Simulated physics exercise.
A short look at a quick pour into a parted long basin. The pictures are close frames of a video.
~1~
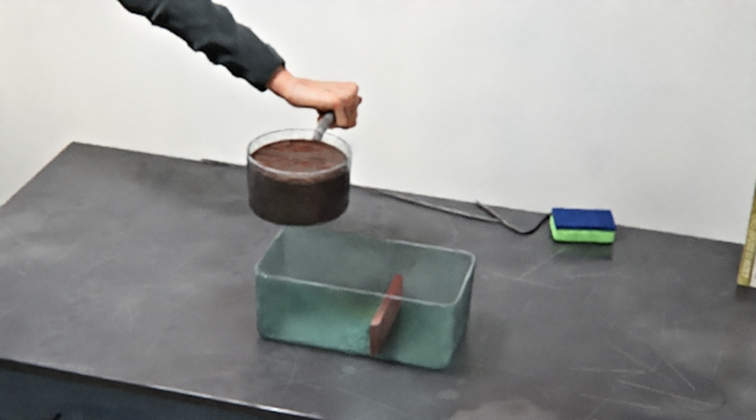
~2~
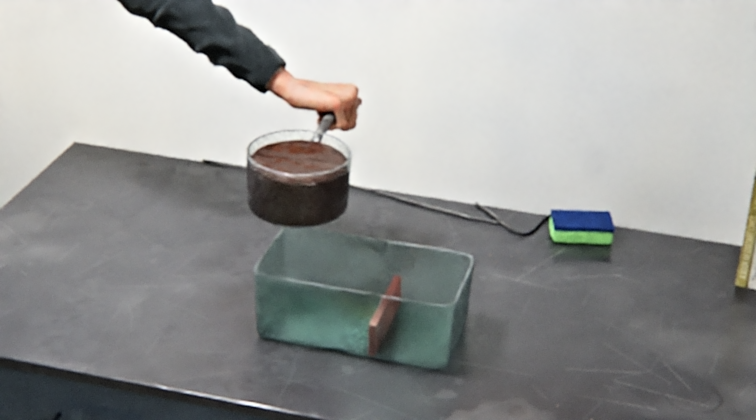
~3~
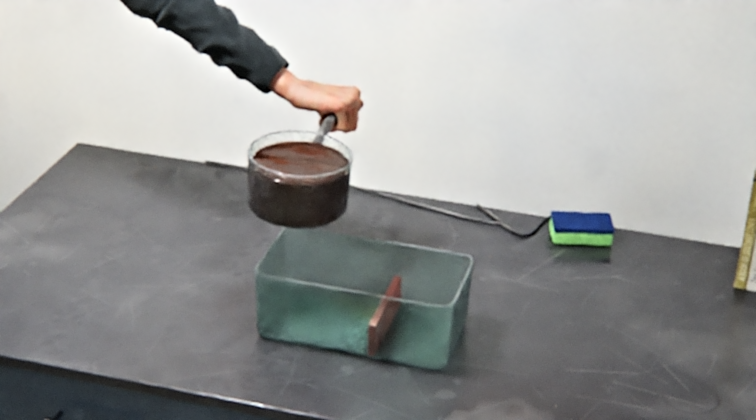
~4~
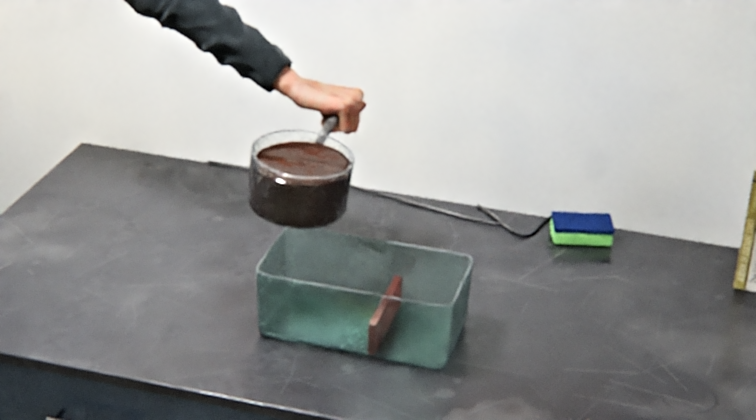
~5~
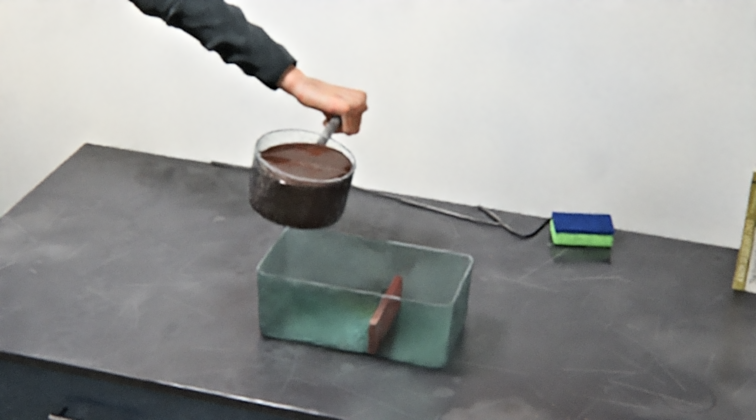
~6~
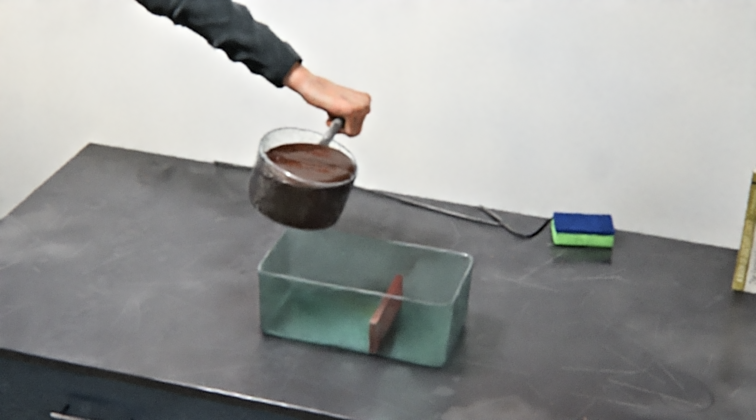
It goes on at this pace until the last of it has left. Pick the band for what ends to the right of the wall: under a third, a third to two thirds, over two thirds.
The share right of the wall is from a third to two thirds.
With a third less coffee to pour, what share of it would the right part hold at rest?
It comes to 25 per cent or so.
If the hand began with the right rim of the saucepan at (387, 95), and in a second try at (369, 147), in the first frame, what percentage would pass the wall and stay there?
In turn 70 and 70 in a hundred.
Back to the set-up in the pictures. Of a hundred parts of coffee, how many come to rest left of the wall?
Near 50 %.
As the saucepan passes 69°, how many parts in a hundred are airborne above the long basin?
About 30 per cent.
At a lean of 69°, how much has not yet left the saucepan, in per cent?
Close to 60 per cent.
A moment on, the saucepan is tipped part way and 59 per cent is still to pour, 3 is left of the wall and 10 right of it.
Next, the saucepan is tipped on its side and 15 per cent is still to pour, 24 is left of the wall and 51 right of it.
Then the saucepan is tipped on its side and 3 per cent is still to pour, 45 is left of the wall and 49 right of it.
Later the saucepan is tipped on its side and 1 per cent is still to pour, 51 is left of the wall and 47 right of it.
Finally, 52 per cent lies left of the wall, 47 right of it and 1 outside.
